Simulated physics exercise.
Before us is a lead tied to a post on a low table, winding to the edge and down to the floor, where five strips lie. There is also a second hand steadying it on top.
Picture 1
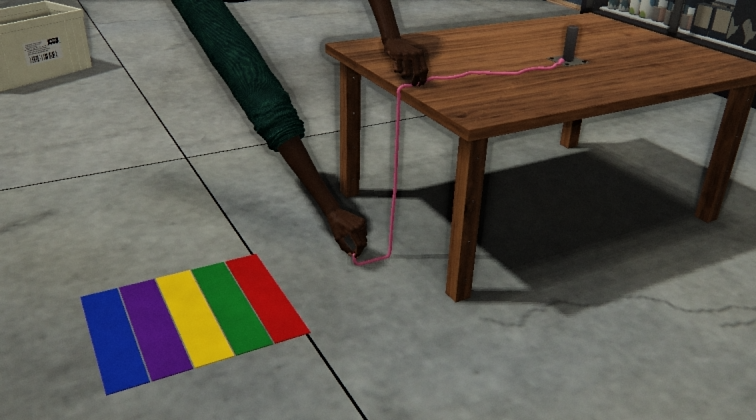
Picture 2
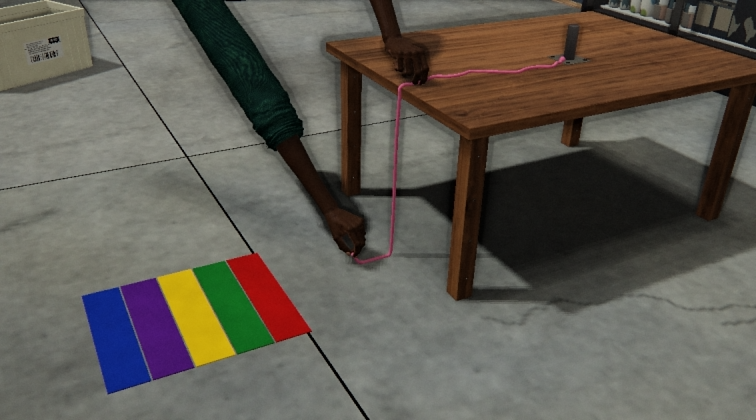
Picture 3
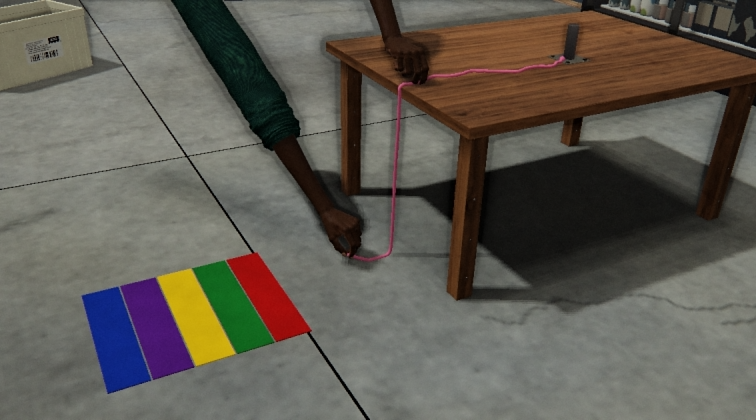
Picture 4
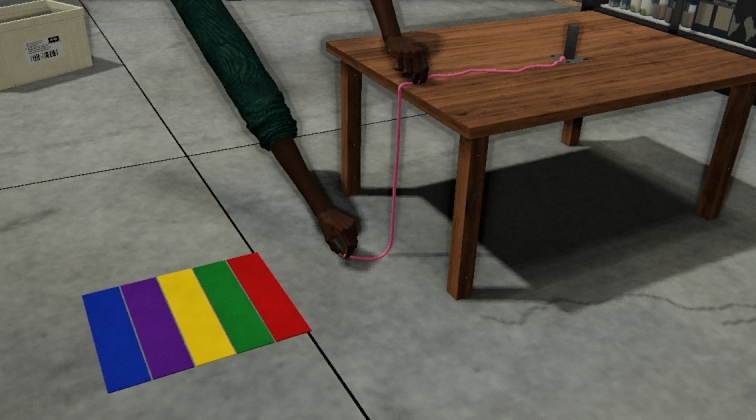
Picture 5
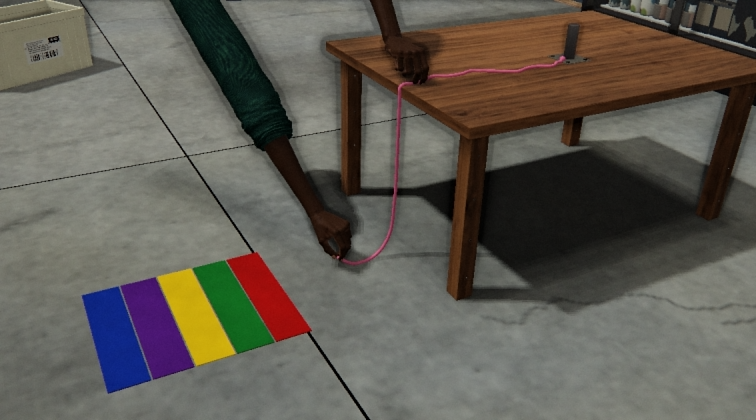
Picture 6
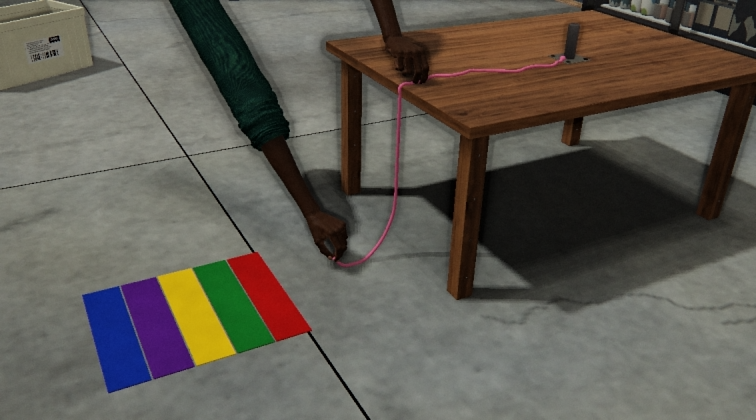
The footage shows a pink cord running from a post across a wooden table and over its edge, held by two hands; the lower hand draws the cord's end slightly left near the floor, beside five coloured strips.
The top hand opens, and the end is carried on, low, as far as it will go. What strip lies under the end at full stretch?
The green one.
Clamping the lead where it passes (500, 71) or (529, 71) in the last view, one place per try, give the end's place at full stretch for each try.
(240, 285) and (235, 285).
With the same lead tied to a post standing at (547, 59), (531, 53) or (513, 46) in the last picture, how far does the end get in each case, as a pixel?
Try by try, around (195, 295), (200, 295) and (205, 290).
Soon after, end near (292, 269); short of the strips.
Then, end near (250, 280); over red.
At full stretch, end near (225, 287); over green. It halts on the green strip.
